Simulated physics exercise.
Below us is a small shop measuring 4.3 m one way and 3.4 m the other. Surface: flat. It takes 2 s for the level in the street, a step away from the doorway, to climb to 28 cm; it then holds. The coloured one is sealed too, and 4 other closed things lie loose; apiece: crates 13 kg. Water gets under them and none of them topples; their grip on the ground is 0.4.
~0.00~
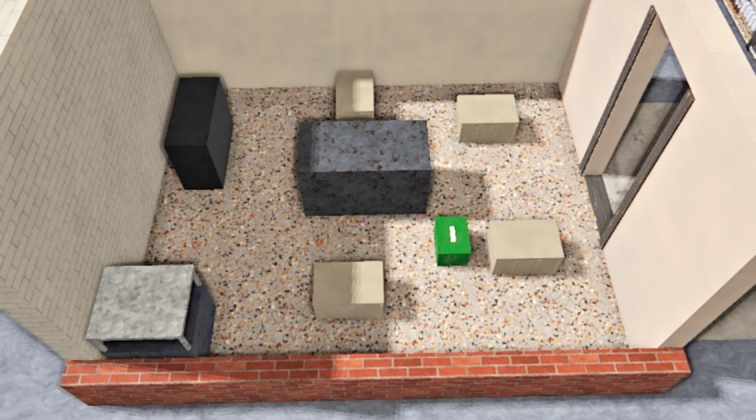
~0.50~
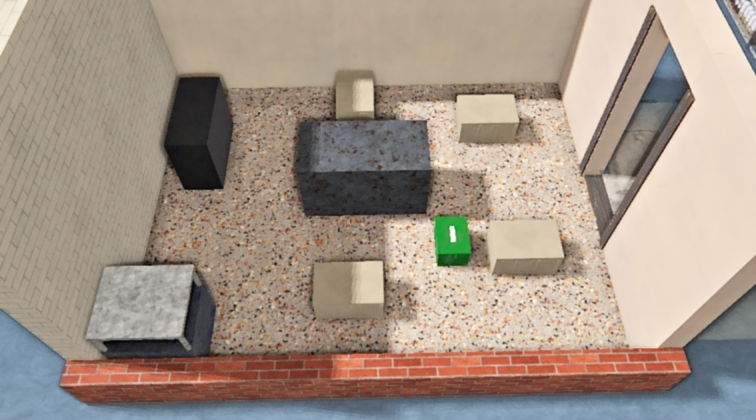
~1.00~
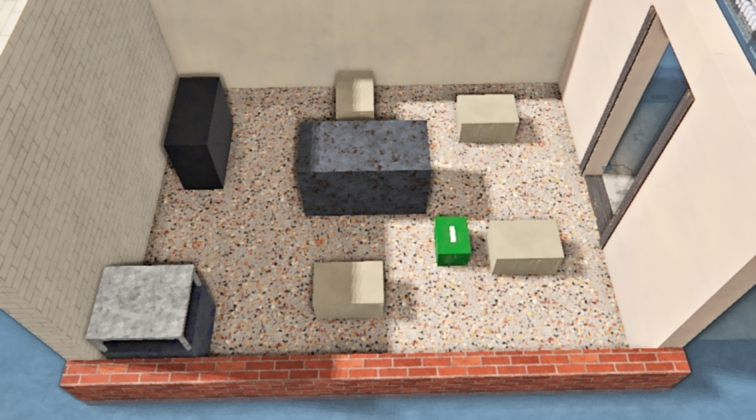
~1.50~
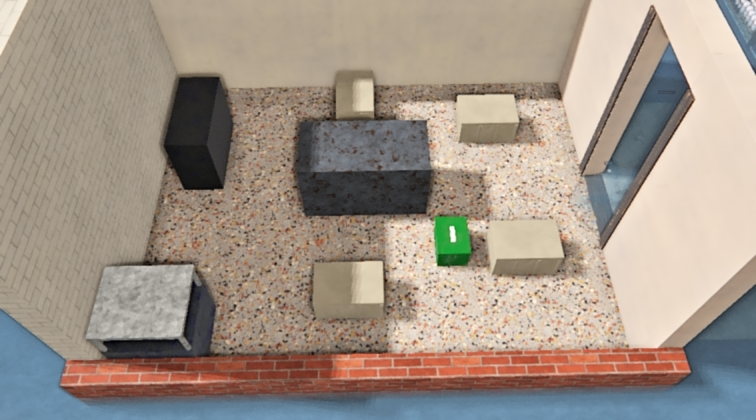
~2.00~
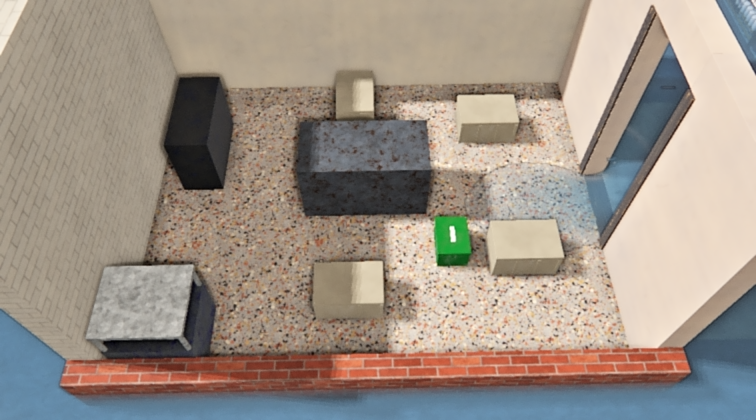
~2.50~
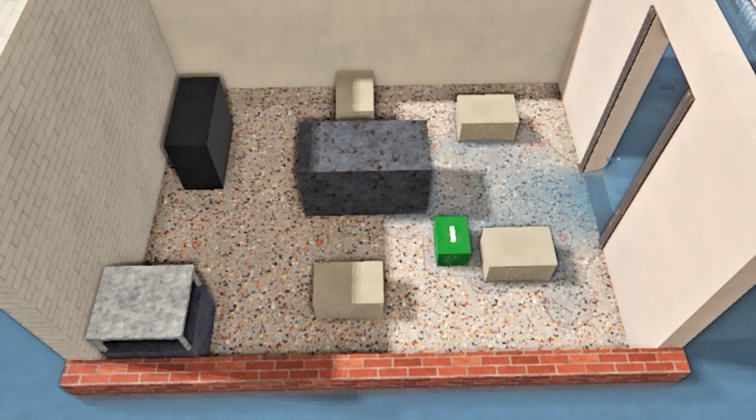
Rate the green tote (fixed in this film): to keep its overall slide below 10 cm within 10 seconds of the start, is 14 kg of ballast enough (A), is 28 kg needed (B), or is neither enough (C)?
C.
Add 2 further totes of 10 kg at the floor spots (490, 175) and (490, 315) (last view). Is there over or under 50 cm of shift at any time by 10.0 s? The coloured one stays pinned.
Taking them in order, the first is beyond the line and the second is beyond the line.
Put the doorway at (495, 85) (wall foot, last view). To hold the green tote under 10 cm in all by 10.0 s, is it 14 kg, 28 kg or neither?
Then only the bigger mass works.
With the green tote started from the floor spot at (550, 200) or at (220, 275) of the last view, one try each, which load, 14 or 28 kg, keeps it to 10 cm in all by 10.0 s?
In that order: No load works; just the heavier works.
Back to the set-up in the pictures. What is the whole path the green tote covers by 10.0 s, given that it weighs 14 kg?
Some 300 centimetres of travel in total.
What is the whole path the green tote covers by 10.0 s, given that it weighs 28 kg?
Roughly 30 centimetres.
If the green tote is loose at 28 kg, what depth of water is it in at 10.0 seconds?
Around 14 cm.
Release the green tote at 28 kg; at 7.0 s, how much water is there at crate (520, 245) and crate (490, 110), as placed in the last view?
10 and 5 cm.
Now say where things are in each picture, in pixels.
The first frame shows the green tote at (453, 235), on the bottom; water covers 0.0 m2; 0 of 5 have shifted.
The second frame shows the green tote at (453, 235), on the bottom; 0.0 m2 under water; 0 of 5 have shifted.
The third frame shows the green tote at (453, 235), on the bottom; 0.0 m2 under water; 0 of 5 have shifted.
The fourth frame shows the green tote at (453, 235), on the bottom; water covers 0.1 m2; 0 of 5 have shifted.
The fifth frame shows the green tote at (453, 235), on the bottom; water covers 1.0 m2; 0 of 5 have shifted.
The sixth frame shows the green tote at (453, 235) rests on the ground; water covers 2.6 m2; 1 of 5 have shifted.
After 3.5 s the green tote would be 65 cm from its start with 14 kg and 18 cm from its start with 28 kg; 8 cm of water round it then.
After 4.5 s the green tote would be 109 cm from its start with 14 kg and 24 cm from its start with 28 kg; 7 cm of water round it then.
After 7.0 s the green tote would be 176 cm from its start with 14 kg and 24 cm from its start with 28 kg; 10 cm of water round it then.
After 10.0 s the green tote would be 235 cm from its start with 14 kg and 28 cm from its start with 28 kg; 14 cm of water round it then.
